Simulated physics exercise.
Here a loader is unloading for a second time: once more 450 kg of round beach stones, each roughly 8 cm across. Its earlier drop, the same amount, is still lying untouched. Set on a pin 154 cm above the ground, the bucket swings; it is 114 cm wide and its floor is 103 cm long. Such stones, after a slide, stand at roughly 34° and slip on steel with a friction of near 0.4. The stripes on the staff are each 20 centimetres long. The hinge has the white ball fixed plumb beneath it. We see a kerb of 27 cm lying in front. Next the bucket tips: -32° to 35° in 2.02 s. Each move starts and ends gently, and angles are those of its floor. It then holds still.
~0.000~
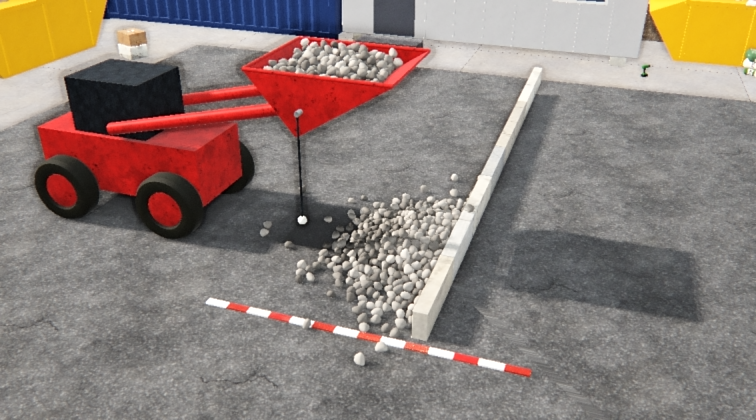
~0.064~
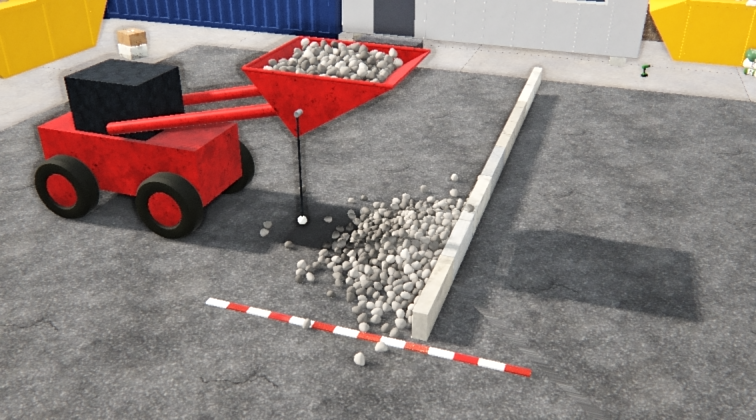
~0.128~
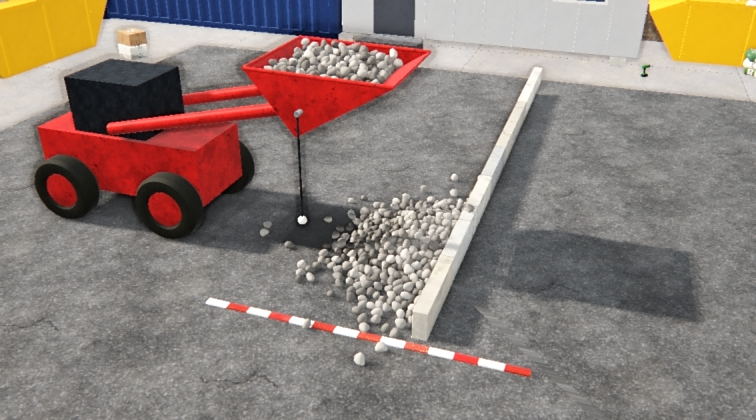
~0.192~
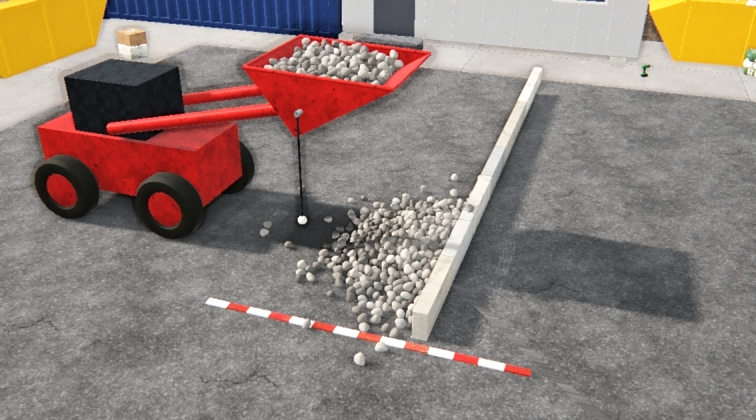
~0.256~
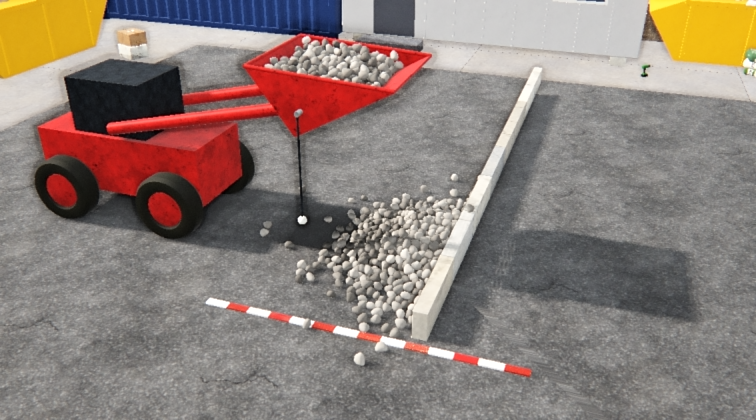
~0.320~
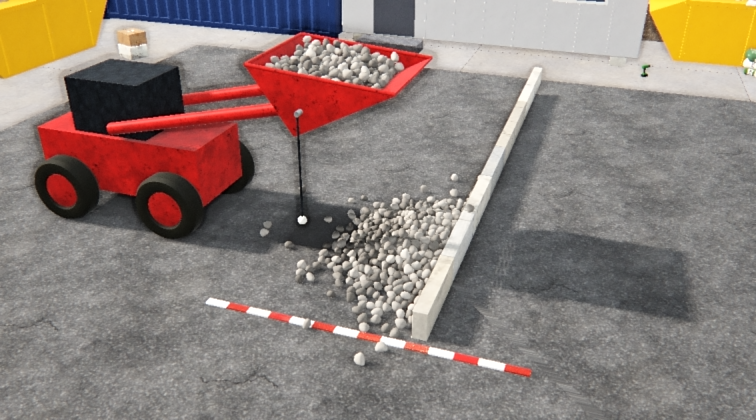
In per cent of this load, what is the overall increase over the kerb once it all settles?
29 out of 100, about.
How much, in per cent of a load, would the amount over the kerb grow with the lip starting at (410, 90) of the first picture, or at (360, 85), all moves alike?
First place: Roughly 50 %; second place: Roughly 5 %.
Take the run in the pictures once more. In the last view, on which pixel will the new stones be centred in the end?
In the last view, about pixel (437, 239).
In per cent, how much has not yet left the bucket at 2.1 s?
Roughly 30 per cent remains inside.
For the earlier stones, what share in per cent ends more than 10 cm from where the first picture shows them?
Some 10 percent, give or take.
After 1.5 s the floor is at 25°; in per cent of one load, 96 in the bucket, 104 on this side of the kerb; the foremost stones are at (445, 254).
After 2.1 s the floor is at 35°; in per cent of one load, 32 in the bucket, 166 on this side of the kerb, 2 over the kerb; the foremost stones are at (477, 233).
After 2.5 s the floor is at 35°; in per cent of one load, 5 in the bucket, 180 on this side of the kerb, 15 over the kerb; the foremost stones are at (535, 258).
After 5.2 s the floor is at 35°; in per cent of one load, 0 in the bucket, 171 on this side of the kerb, 29 over the kerb; the foremost stones are at (596, 290). Net gain over the kerb, 29.
